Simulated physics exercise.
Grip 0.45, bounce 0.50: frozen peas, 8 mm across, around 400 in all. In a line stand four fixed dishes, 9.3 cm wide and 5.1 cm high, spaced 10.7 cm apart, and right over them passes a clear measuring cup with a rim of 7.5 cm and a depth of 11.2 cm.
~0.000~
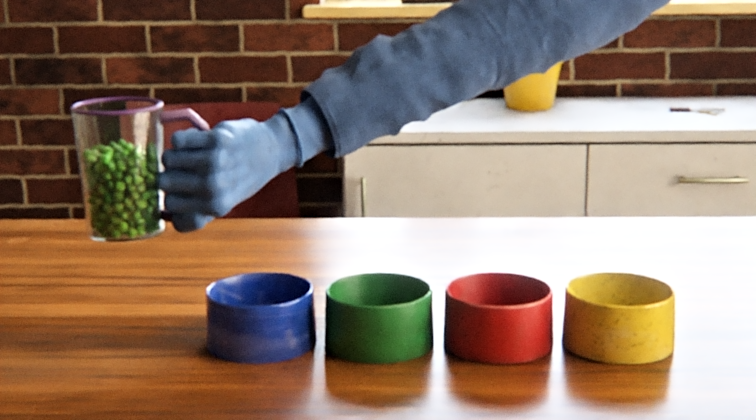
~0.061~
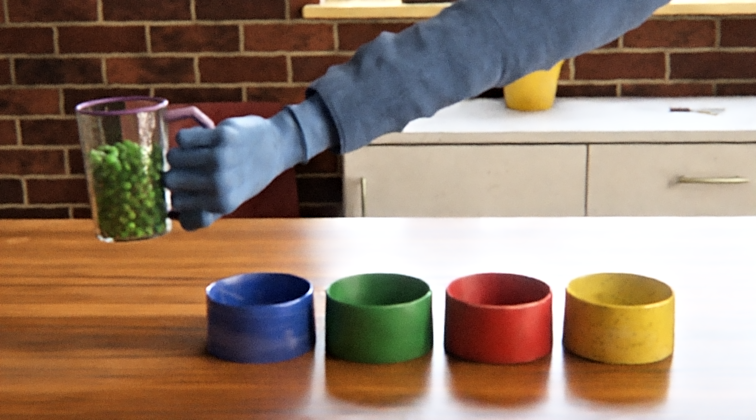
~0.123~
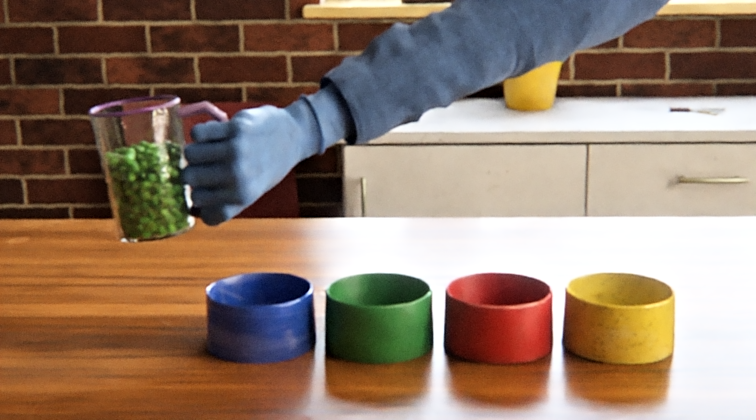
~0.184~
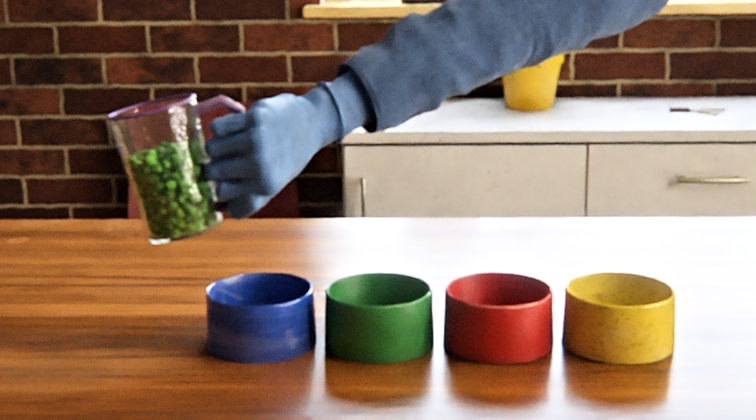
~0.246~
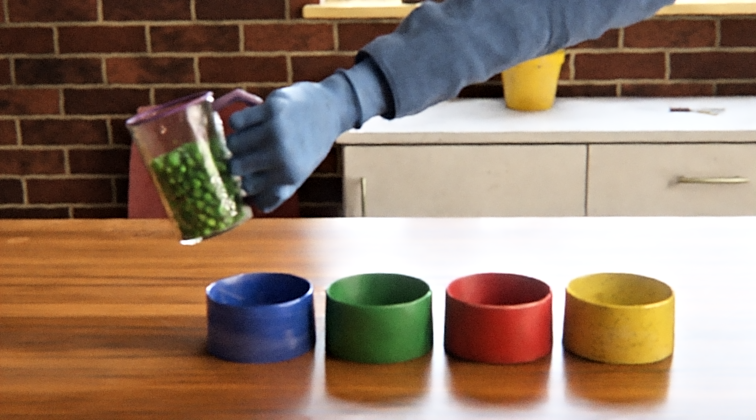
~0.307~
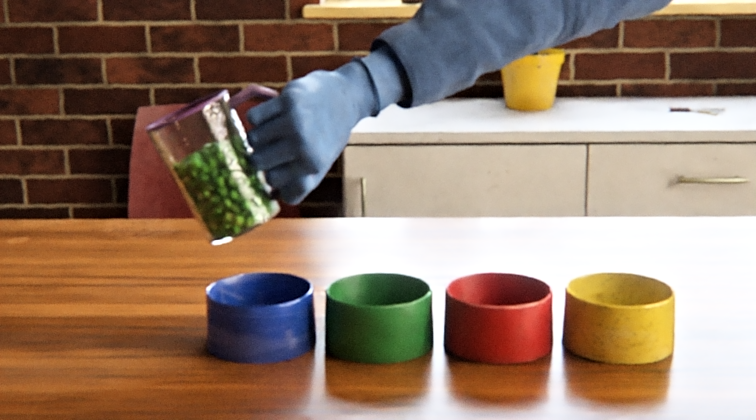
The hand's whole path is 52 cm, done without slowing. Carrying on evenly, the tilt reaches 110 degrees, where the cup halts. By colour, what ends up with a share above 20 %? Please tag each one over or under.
Red - over; blue - under; green - under; yellow - over; counter - under.
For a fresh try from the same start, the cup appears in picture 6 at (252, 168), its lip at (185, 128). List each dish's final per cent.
Final shares - red 0 %, blue 0 %, green 0 %, yellow 100 %.
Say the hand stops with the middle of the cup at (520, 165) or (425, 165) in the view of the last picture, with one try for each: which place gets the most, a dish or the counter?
Most goes to: Green, then green.
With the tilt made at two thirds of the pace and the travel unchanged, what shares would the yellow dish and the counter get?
In that case the yellow dish gets 100 while the counter gets 0.
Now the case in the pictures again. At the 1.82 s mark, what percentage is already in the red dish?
About 35 percent.
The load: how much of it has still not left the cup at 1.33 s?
Close to 70 % of the load.
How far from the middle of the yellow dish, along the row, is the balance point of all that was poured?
The load's average lands around 4 cm in the minus-x direction.
Then, at 0.92 s, tilt 84 degrees; cup holds 100 %.
Then, at 1.33 s, tilt 110 degrees; cup holds 70 %, red 25 %.
After 1.82 s, tilt 110 degrees; cup holds 15 %, red 35 %, yellow 35 %.
In the end, at 2.6 s, red 35 %, blue 0 %, green 0 %, yellow 55 %, counter 10 %.
